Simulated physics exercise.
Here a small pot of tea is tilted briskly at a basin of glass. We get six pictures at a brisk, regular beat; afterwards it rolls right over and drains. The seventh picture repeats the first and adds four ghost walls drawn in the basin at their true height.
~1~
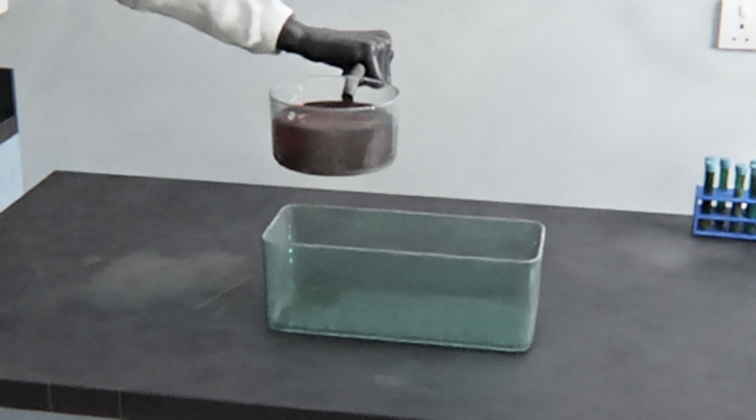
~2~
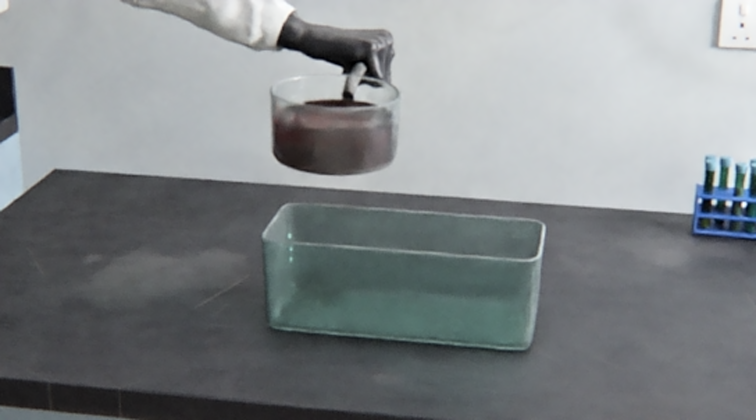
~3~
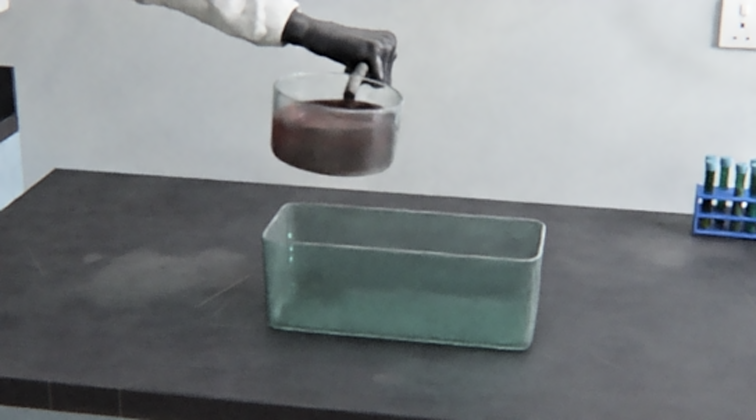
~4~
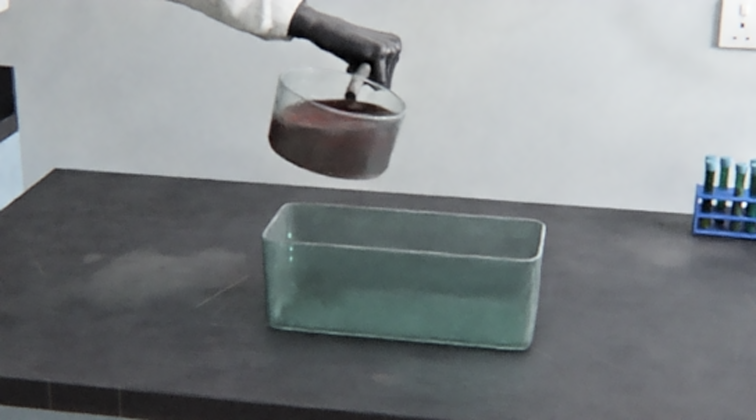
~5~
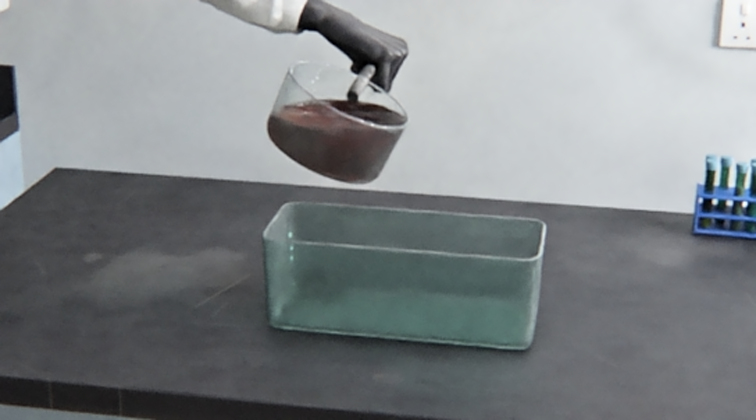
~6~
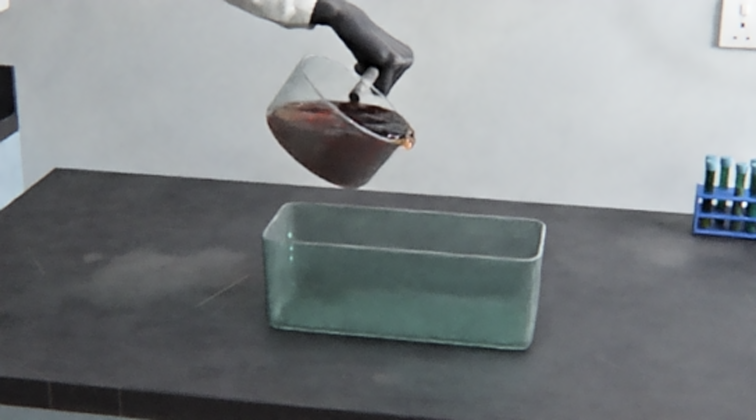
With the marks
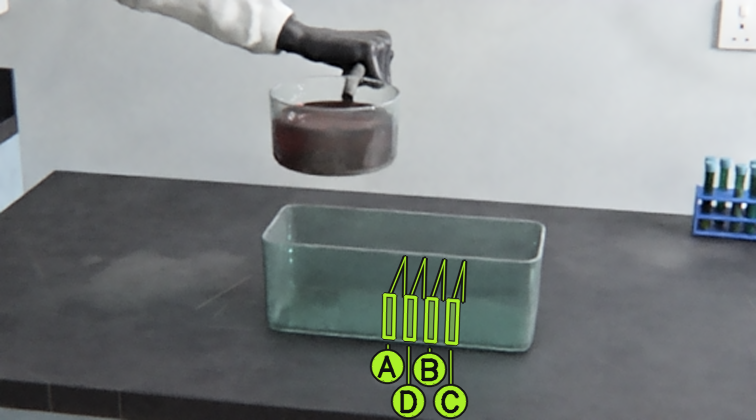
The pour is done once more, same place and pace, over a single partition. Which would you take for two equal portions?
Place B.
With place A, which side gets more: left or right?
The right side.
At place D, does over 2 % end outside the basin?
No.
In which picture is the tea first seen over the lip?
In picture 6.
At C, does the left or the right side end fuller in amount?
More ends on the left.
In lime, A at (387, 344); B at (429, 348); C at (450, 350); D at (408, 346).
With A, about 5 % ends left of the wall and 94 % right of it.
With B, about 47 % ends left of the wall and 53 % right of it.
With C, about 78 % ends left of the wall and 20 % right of it.
With D, about 26 % ends left of the wall and 73 % right of it.
